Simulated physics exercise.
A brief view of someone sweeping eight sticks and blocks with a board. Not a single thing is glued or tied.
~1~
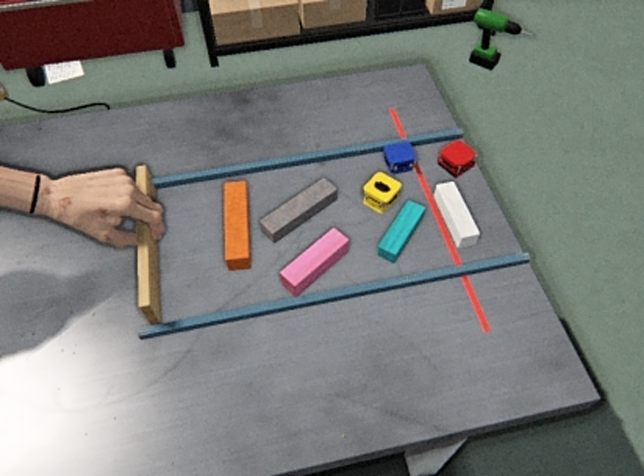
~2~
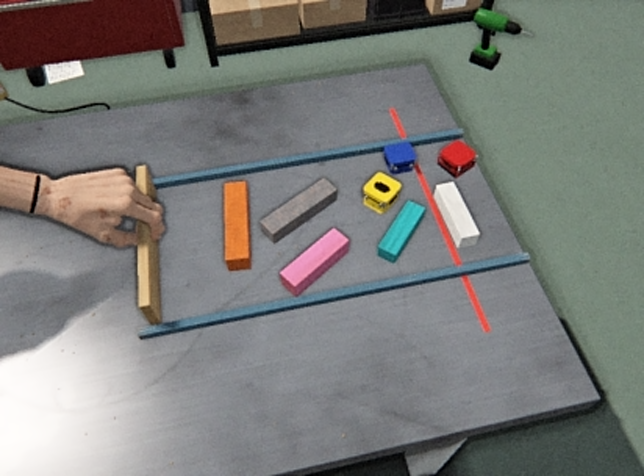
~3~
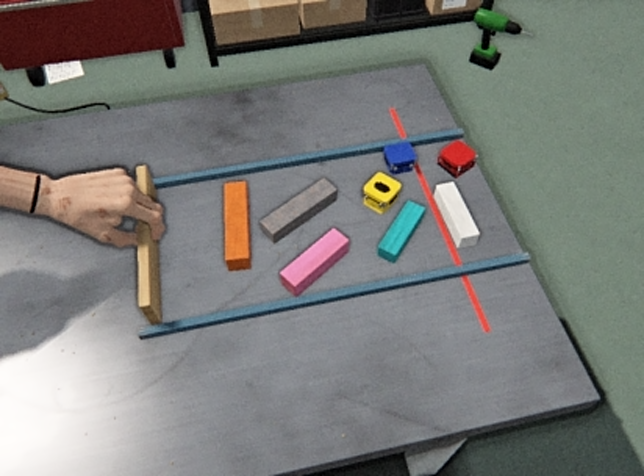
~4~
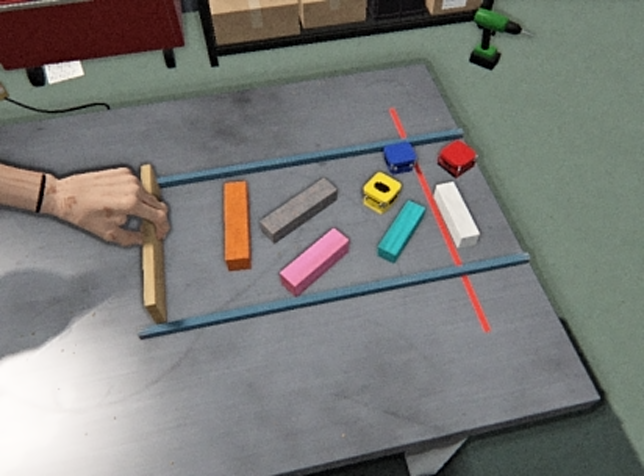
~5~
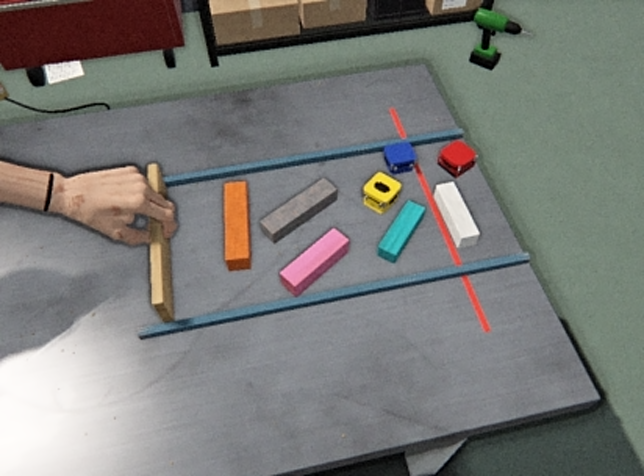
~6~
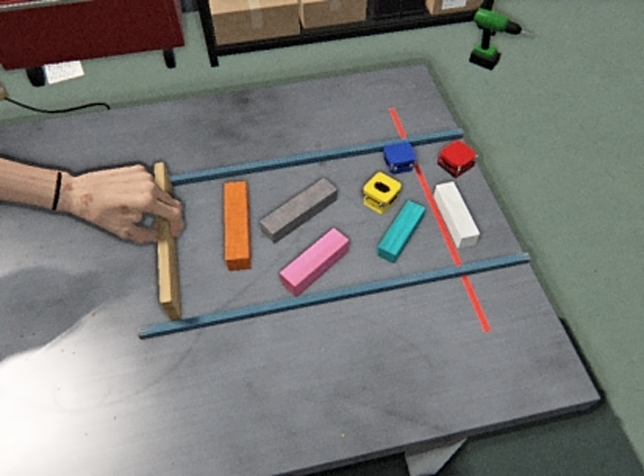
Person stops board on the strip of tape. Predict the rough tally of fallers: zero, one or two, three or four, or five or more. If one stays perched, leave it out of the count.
Tally: One or two.
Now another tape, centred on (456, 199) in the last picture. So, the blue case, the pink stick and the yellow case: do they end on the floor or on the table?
The blue case is gone. The pink stick is still there. The yellow case is gone.
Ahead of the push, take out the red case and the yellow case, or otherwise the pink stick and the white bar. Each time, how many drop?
That gives 1 in the first case, then 1 in the second.
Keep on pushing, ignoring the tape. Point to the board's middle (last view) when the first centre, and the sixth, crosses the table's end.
Pixels in order: Roughly (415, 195), roughly (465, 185).
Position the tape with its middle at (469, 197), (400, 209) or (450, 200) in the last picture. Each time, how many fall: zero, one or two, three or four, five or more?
So, tape by tape, it's more than four, then none at all, then more than four.
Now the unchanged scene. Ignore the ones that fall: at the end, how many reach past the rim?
Count of overhanging things: 3.
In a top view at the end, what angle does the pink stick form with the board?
It works out to near 30°.
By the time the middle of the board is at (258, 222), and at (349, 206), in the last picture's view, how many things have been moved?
First position 2; second position 5.
A little later, none off yet; red case at rest near (457, 159); white bar at rest near (456, 214); blue case at rest near (399, 159).
When it is over, the number that fall off is one or two; down, white bar and red case.
